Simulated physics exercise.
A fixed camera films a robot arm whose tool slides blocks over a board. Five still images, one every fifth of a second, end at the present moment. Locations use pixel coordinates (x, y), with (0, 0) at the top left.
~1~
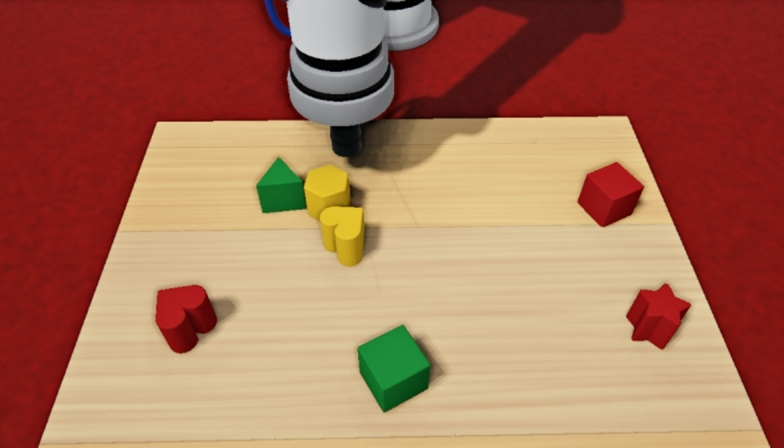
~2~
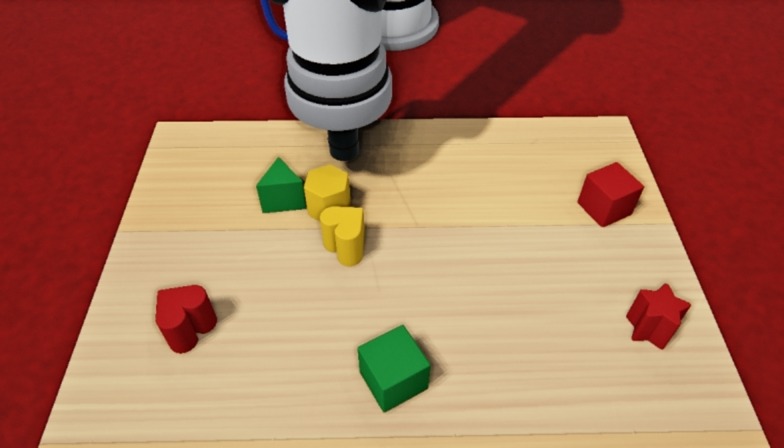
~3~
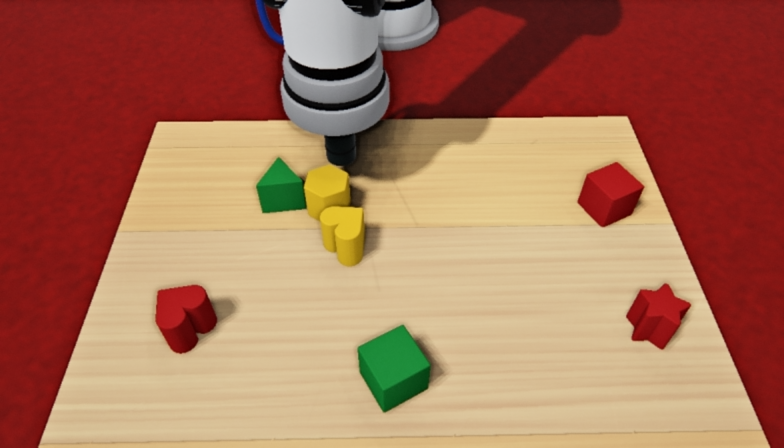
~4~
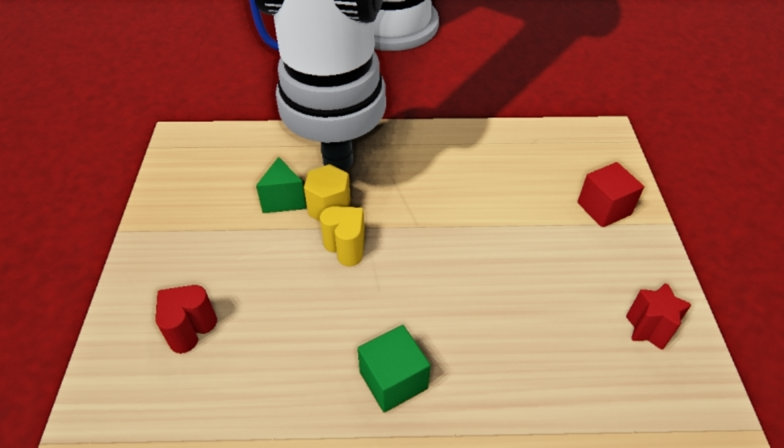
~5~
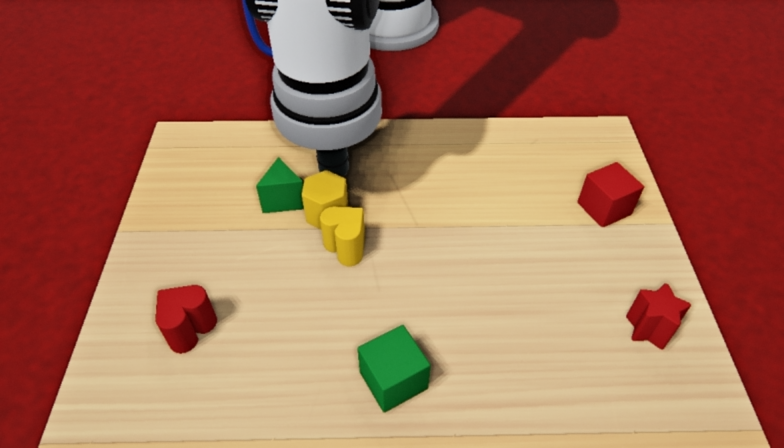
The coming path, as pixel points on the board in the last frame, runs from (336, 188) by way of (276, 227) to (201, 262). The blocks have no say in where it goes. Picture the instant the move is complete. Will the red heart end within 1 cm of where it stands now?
Short answer: Yes.
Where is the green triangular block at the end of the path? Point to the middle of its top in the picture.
The spot you're after is about (248, 185) in the image.
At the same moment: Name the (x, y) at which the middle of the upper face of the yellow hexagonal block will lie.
It comes to (292, 221).
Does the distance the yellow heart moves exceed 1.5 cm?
Final answer: No.
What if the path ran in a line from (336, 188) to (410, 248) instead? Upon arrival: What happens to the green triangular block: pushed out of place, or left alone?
Once the tool is done, the green triangular block remains in the old spot.
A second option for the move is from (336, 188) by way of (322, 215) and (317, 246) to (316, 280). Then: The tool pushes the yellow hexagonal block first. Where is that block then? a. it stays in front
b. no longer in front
The correct letter is a.
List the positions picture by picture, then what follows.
Tool tip (347, 149); block tops, red heart (177, 303); green triangular block (279, 174); yellow hexagonal block (326, 180); yellow heart (344, 220), in the first frame.
Tool (344, 152); blocks unchanged, in the second frame.
Tool (341, 157); blocks unchanged, in the third frame.
Tool (338, 163); blocks unchanged, in the fourth frame.
Tool (334, 170); red heart (177, 303); green triangular block (279, 174); yellow hexagonal block (324, 186); yellow heart (344, 220), in the fifth frame.
What follows on the original path. One third of the way, tool (295, 198); green triangular block (266, 179), turned 45° clockwise; yellow hexagonal block (302, 213), turned 50° anticlockwise; yellow heart (345, 228), turned 30° anticlockwise.
Two thirds of the way, tool (246, 222); green triangular block (248, 185), turned 100° clockwise; yellow hexagonal block (292, 221), turned 85° anticlockwise; yellow heart (345, 228), turned 30° anticlockwise.
At the end, tool (194, 245); red heart in place; green triangular block (248, 185), turned 100° clockwise; yellow hexagonal block (292, 221), turned 85° anticlockwise; yellow heart (345, 228), turned 30° anticlockwise.
